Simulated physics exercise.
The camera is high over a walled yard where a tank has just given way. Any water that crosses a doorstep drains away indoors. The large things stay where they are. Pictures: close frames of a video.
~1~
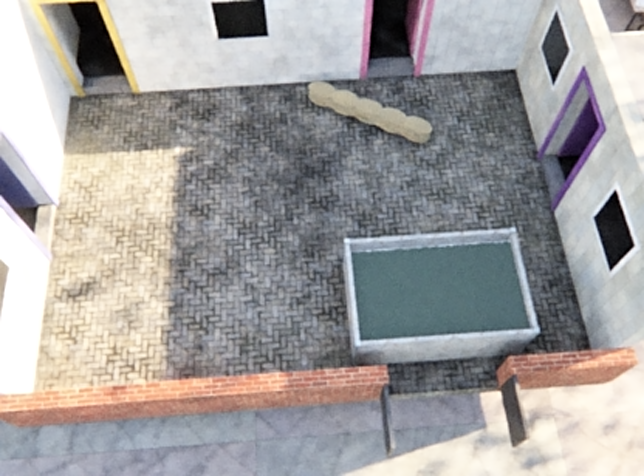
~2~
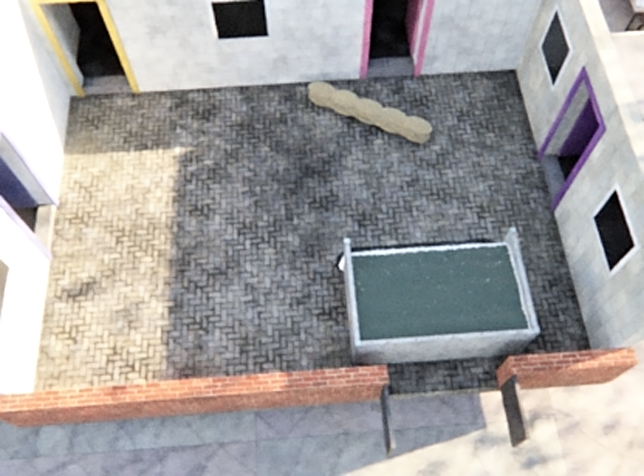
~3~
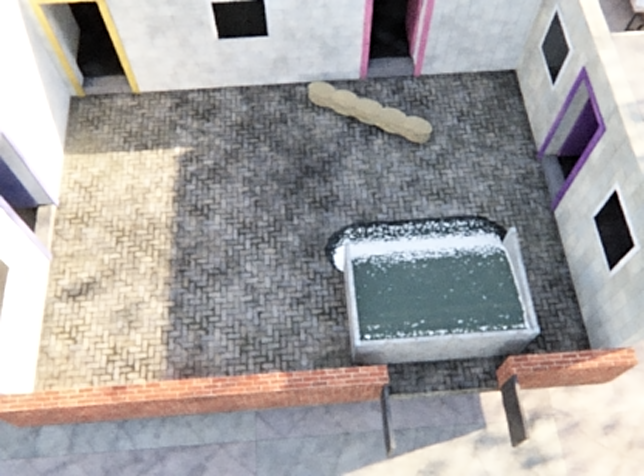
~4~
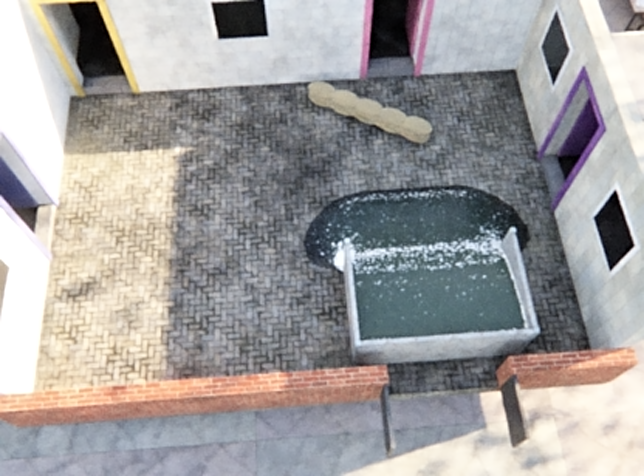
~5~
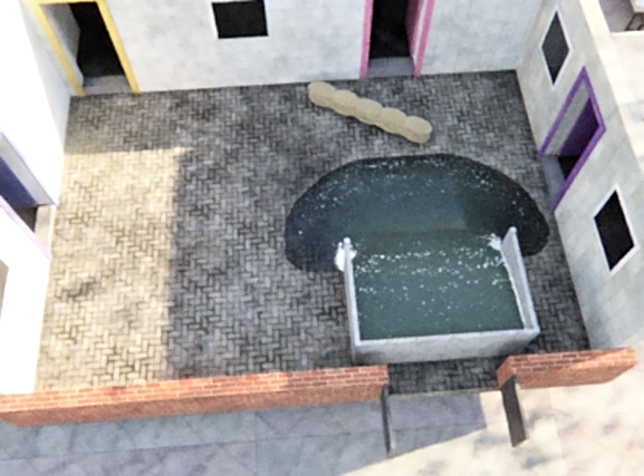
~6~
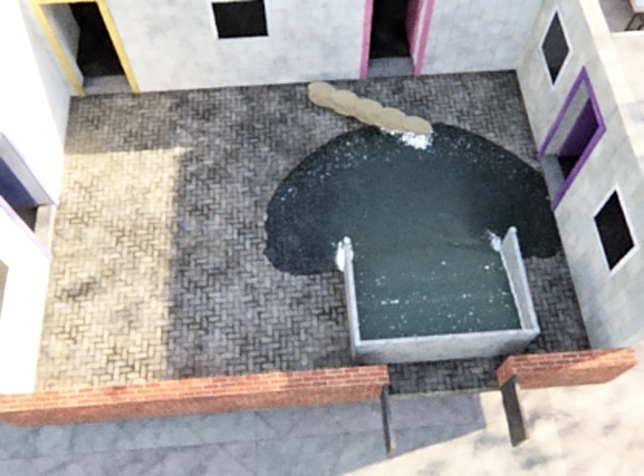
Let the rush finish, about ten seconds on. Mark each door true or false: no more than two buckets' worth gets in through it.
Yellow door: True, blue door: True, purple door: True, pink door: True.
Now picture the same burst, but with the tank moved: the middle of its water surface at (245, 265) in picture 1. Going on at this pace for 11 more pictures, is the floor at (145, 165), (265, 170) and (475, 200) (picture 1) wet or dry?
The first spot ends up sodden, the second sodden and the third left untouched.
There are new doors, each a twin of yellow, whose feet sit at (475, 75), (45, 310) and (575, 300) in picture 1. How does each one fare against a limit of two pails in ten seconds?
Well, the first is above the limit, the next is below the limit, and the last is below the limit.
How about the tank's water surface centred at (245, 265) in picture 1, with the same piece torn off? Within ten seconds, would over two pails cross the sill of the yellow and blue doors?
Briefly, the yellow door overshoots and the blue door stays within the limit.
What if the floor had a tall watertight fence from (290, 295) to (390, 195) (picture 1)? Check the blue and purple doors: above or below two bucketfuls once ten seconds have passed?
Blue door: Stays within the limit; purple door: Tops the limit.
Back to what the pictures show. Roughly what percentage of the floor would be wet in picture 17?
My guess is around 45 in a hundred.
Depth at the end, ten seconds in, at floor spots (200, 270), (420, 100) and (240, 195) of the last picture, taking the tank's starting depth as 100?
Respectively near 8, 6 and 6 per cent.
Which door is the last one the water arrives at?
It is the door marked blue.
A moment on, water covers 40 % of the floor; the yellow door not reached, the blue door not reached, the purple door wet at the sill, nothing in, the pink door wet at the sill, nothing in.
Next, water covers 45 % of the floor; the yellow door wet at the sill, nothing in, the blue door not reached, the purple door wet at the sill, nothing in, the pink door wet at the sill, nothing in.
Then, water covers 55 % of the floor; the yellow door wet at the sill, nothing in, the blue door wet at the sill, nothing in, the purple door wet at the sill, nothing in, the pink door wet at the sill, nothing in.
Later, water covers 85 % of the floor; the yellow door under two buckets in, the blue door under two buckets in, the purple door wet at the sill, nothing in, the pink door under two buckets in.
In the end, water covers 95 % of the floor; the yellow door under two buckets in, the blue door under two buckets in, the purple door wet at the sill, nothing in, the pink door under two buckets in.
